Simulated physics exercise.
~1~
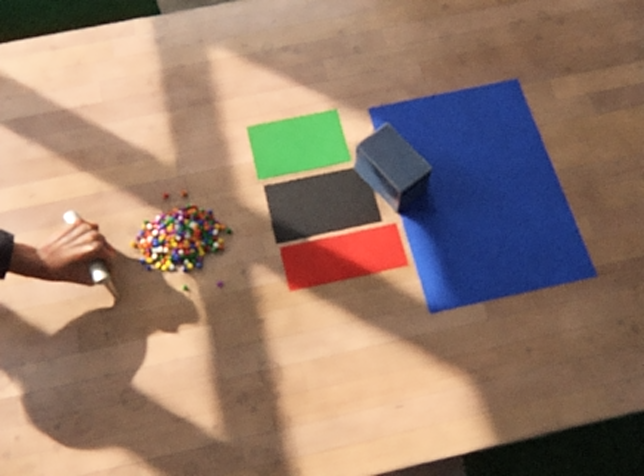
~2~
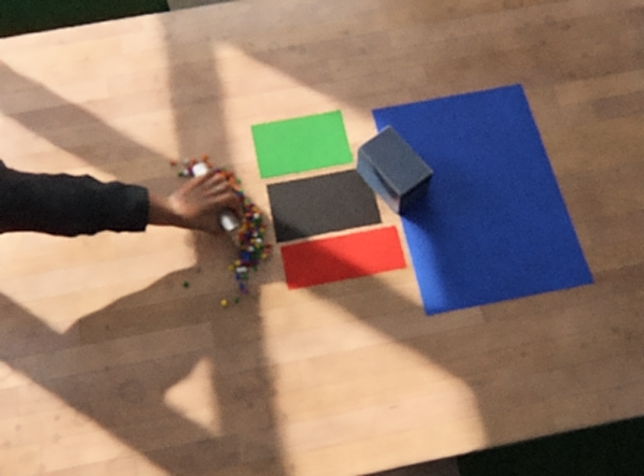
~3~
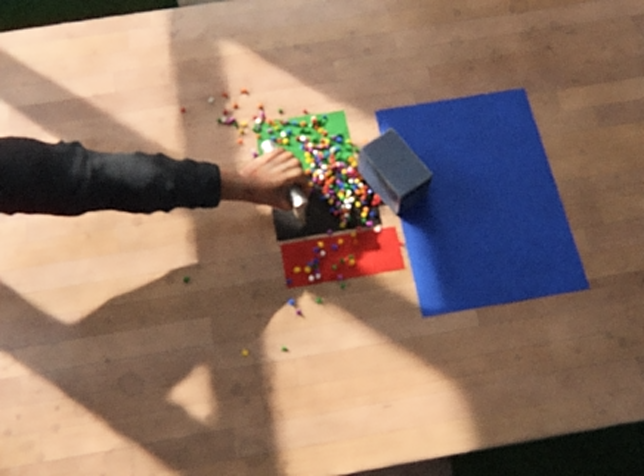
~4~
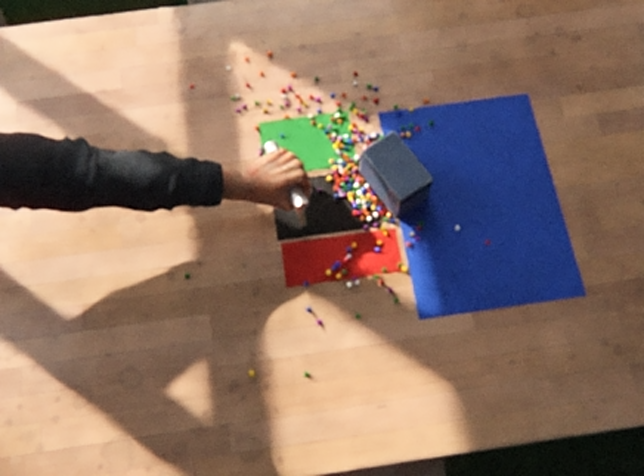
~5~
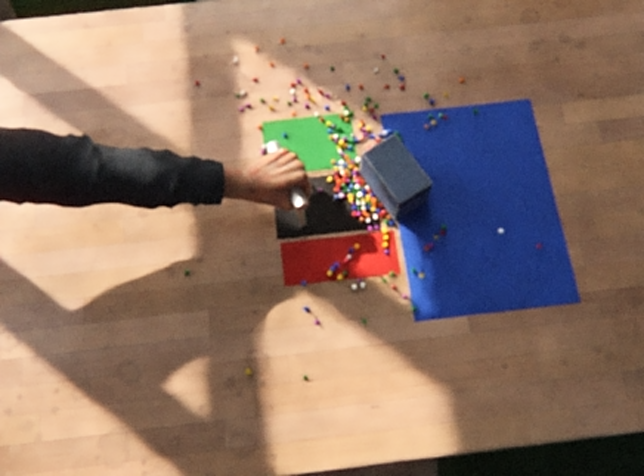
A hand pushing a pile of colourful beads rightwards with a scraper, scattering them across coloured mats and around a dark block.
